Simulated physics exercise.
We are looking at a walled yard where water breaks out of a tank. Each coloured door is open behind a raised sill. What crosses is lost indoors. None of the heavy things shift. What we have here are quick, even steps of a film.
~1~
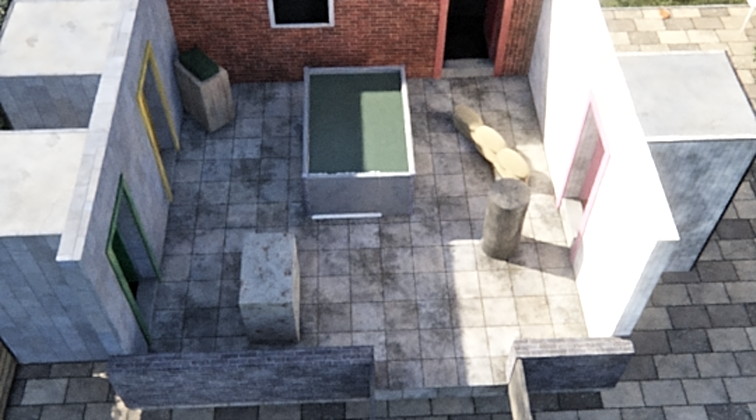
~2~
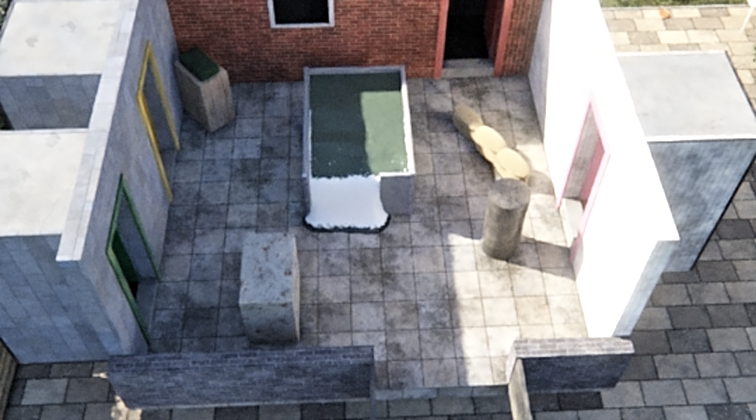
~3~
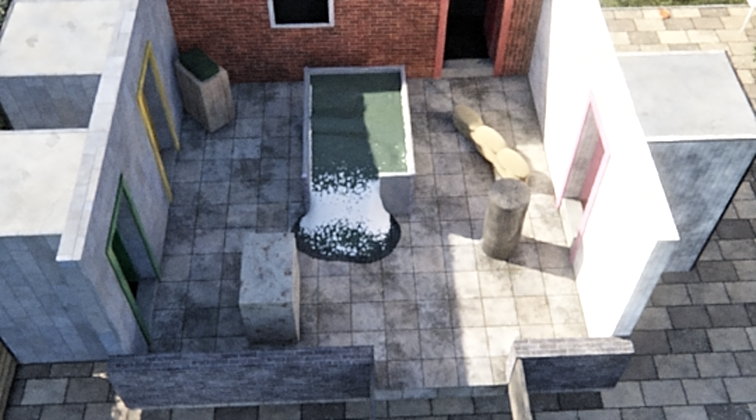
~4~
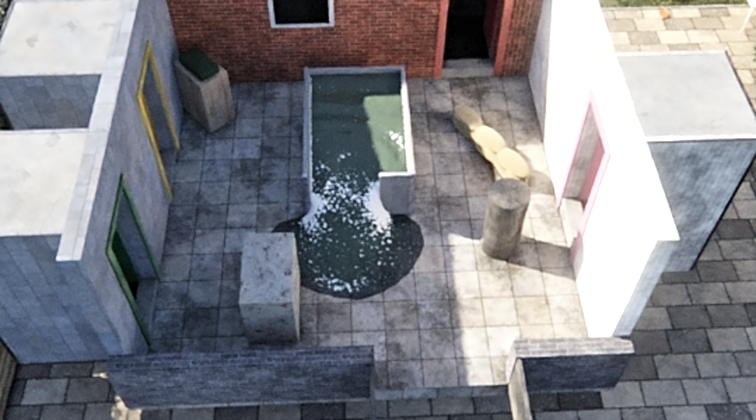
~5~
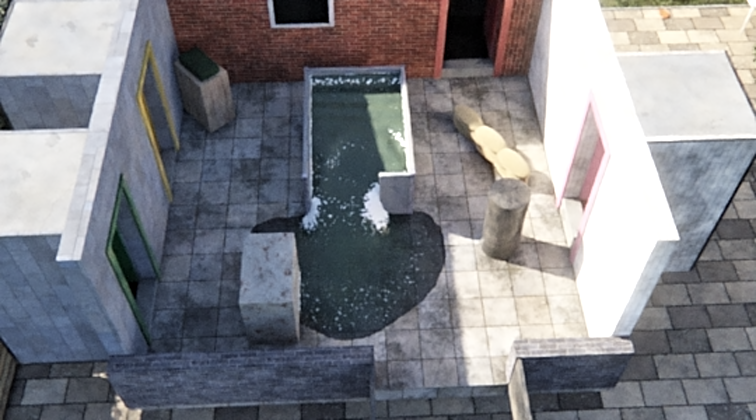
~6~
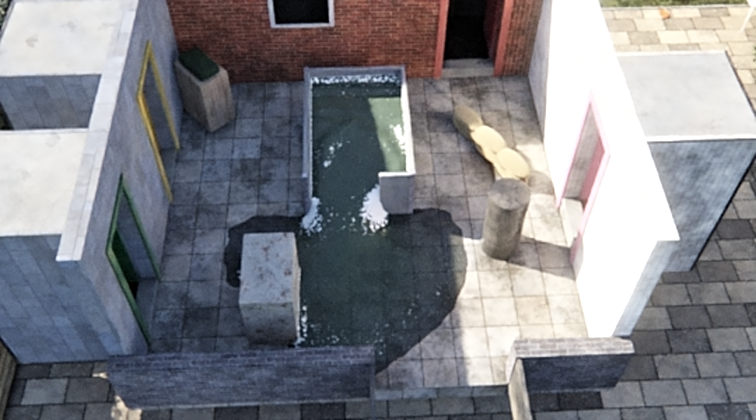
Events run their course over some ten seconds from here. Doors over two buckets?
My prediction: Pink door: Two buckets or fewer; red door: Two buckets or fewer; yellow door: Two buckets or fewer; green door: Over two buckets.
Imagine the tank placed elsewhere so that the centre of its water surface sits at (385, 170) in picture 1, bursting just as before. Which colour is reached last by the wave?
It is the door marked red.
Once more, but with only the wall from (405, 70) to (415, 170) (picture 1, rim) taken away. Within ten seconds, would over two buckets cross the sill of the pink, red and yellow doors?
Result: Pink gets too much, red gets too much, yellow keeps within bounds.
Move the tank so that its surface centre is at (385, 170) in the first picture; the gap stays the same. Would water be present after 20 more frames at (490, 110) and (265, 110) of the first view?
One after the other: Untouched, untouched.
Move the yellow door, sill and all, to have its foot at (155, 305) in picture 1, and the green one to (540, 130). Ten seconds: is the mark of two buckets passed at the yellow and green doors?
So the yellow one runs past it while the green one keeps within it.
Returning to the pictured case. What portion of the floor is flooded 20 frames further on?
I'd put it at roughly 50 per cent.
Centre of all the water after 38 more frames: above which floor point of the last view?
Near (329, 227).
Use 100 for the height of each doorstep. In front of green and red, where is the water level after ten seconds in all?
Near 70 and 50 in a hundred.
A moment on, water covers 35 % of the floor; the pink door not reached, the red door not reached, the yellow door not reached, the green door wet at the sill, nothing in.
Next, water covers 40 % of the floor; the pink door not reached, the red door not reached, the yellow door wet at the sill, nothing in, the green door over two buckets in.
Then, water covers 50 % of the floor; the pink door not reached, the red door not reached, the yellow door wet at the sill, nothing in, the green door far over two buckets in.
Later, water covers 75 % of the floor; the pink door wet at the sill, nothing in, the red door not reached, the yellow door wet at the sill, nothing in, the green door far over two buckets in.
In the end, water covers 95 % of the floor; the pink door wet at the sill, nothing in, the red door wet at the sill, nothing in, the yellow door under two buckets in, the green door far over two buckets in.
